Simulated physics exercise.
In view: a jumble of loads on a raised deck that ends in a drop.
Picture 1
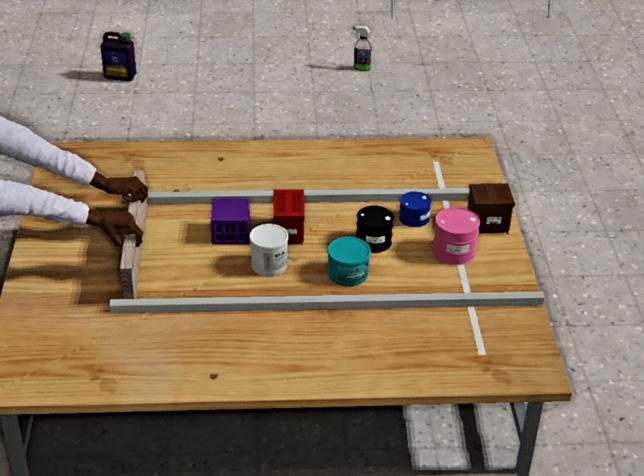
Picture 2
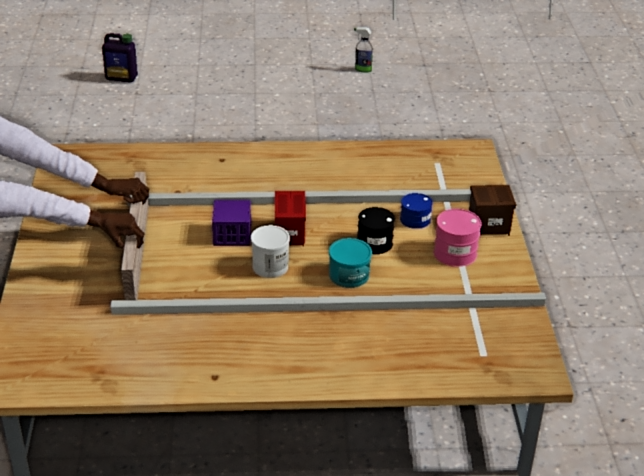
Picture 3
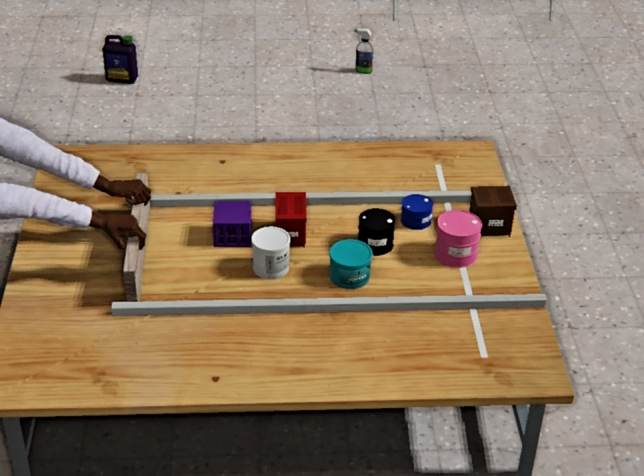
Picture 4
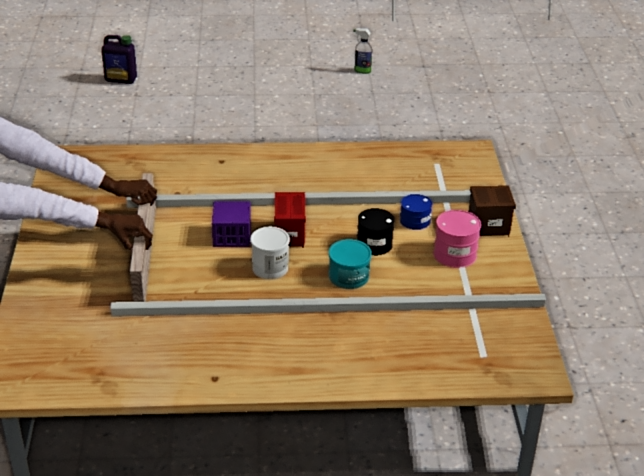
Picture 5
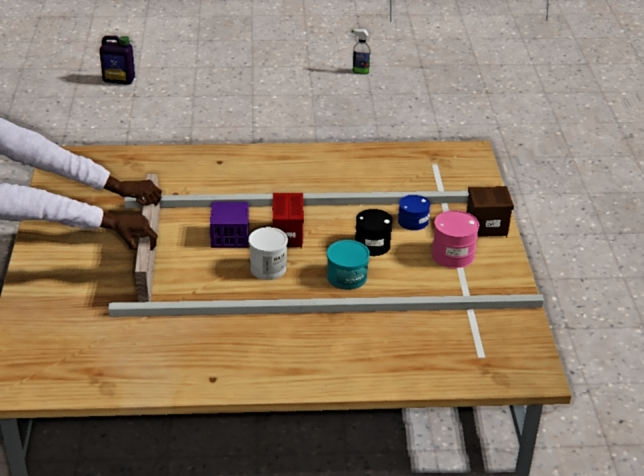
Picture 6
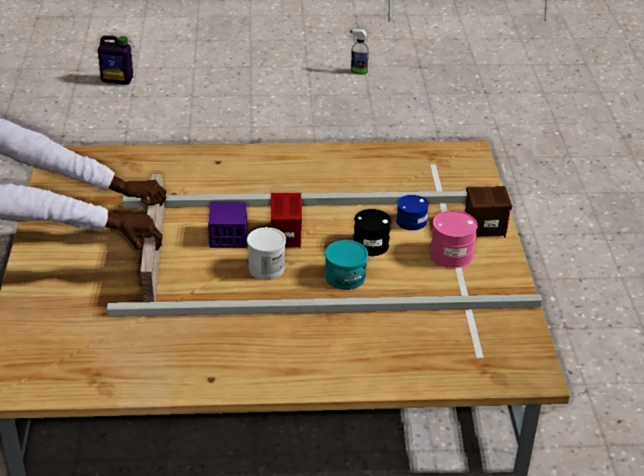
On a wooden table outdoors, two hands slowly sliding a plank rightward between rails toward colourful containers that stay still.
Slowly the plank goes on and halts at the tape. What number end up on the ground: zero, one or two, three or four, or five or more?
Outcome: The number that fall off is three or four.
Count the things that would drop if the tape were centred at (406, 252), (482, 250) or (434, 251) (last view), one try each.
Try by try, 1, 5 and 1.
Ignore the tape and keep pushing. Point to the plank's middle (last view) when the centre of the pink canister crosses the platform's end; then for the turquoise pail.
Near (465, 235) and (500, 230).
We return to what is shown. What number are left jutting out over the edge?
Overhanging: 1.
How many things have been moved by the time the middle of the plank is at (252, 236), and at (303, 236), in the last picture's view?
First 3, then 5.
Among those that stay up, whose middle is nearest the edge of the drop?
The pink canister.
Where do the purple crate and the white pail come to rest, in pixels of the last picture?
The purple crate at (468, 221), the white pail at (476, 247).
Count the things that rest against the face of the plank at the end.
That makes 3.
Early on, none off yet; brown tote at rest near (487, 212); pink canister at rest near (453, 239); blue canister at rest near (412, 213).
A while later, none off yet; brown tote at rest near (487, 212); pink canister travelled a little near (475, 242); blue canister travelled a little near (431, 212).
Finally, the number that fall off is three or four; lost, black canister, blue canister and brown tote.
